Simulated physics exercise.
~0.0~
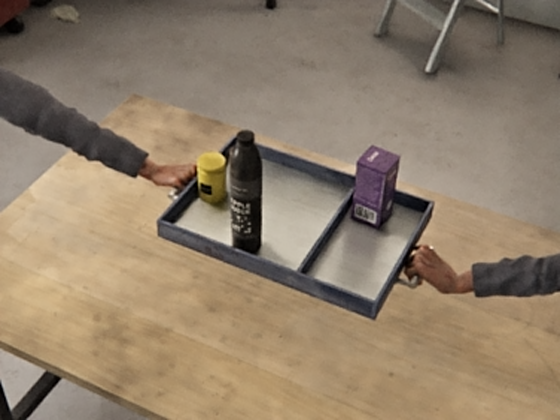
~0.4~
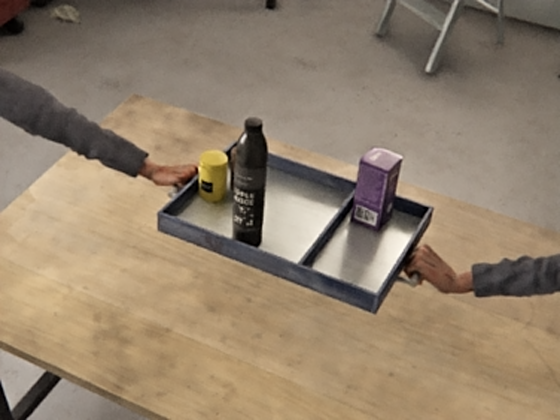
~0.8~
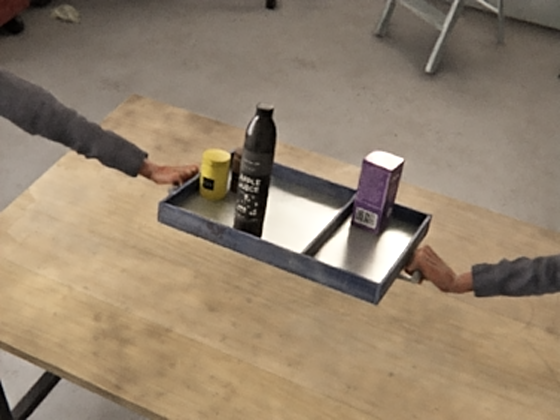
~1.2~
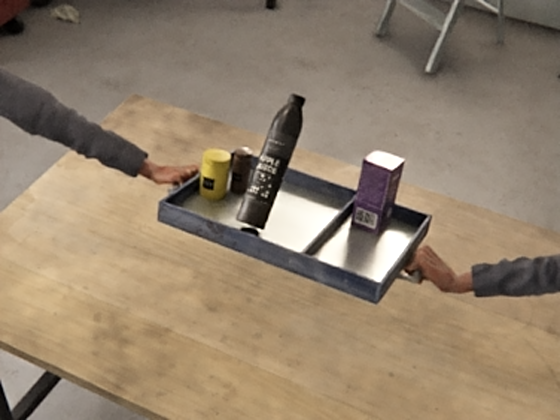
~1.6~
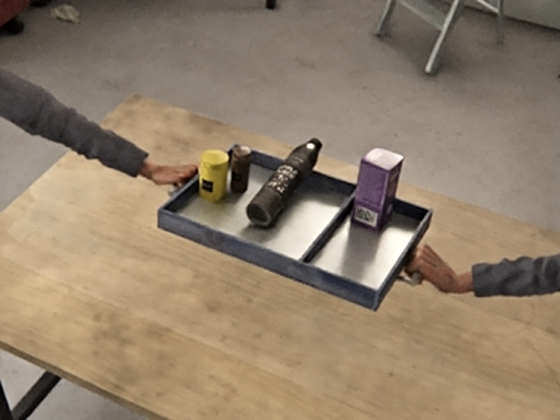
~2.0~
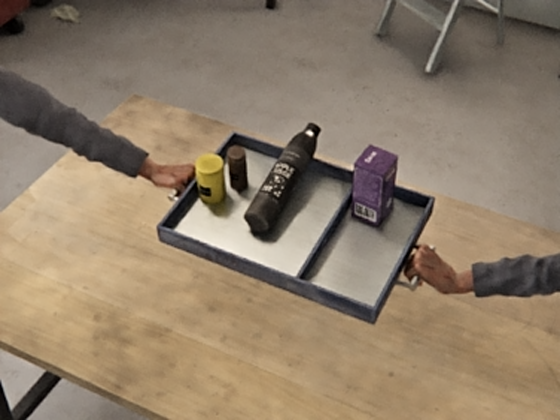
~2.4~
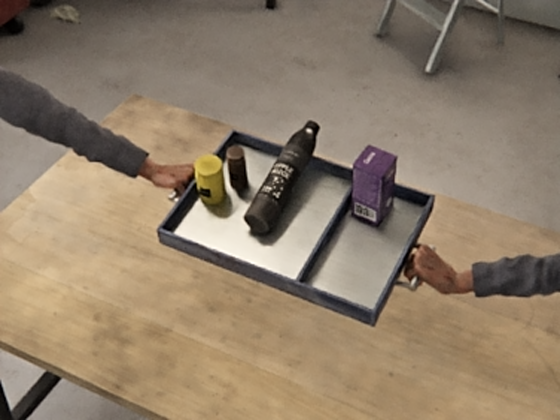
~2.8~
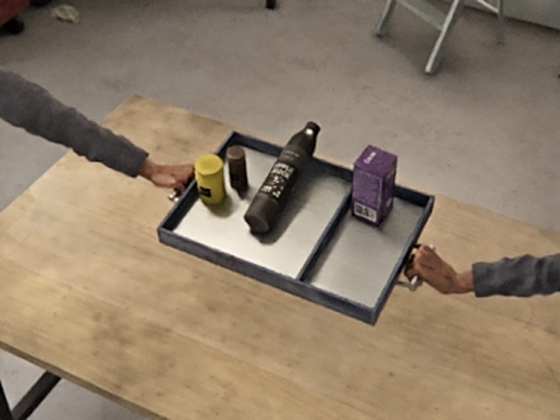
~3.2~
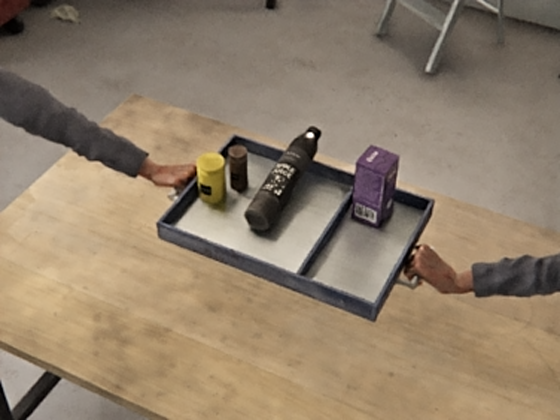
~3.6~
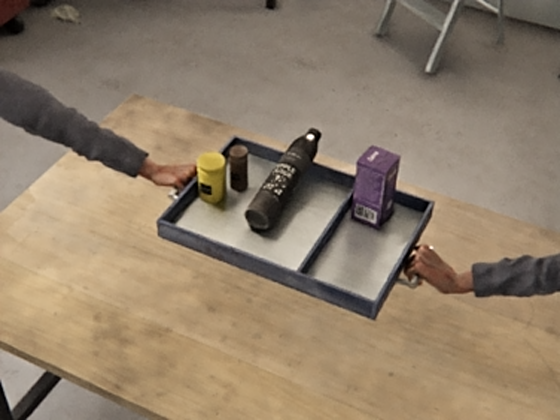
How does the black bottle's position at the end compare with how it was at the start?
The black bottle stood upright on the tray at the start, but by the end it was lying on its side.
A tall black bottle toppled over toward the far right as two hands tilted a divided tray one way and then back, and it stayed lying down while the yellow jar, small brown shaker and purple carton remained standing.
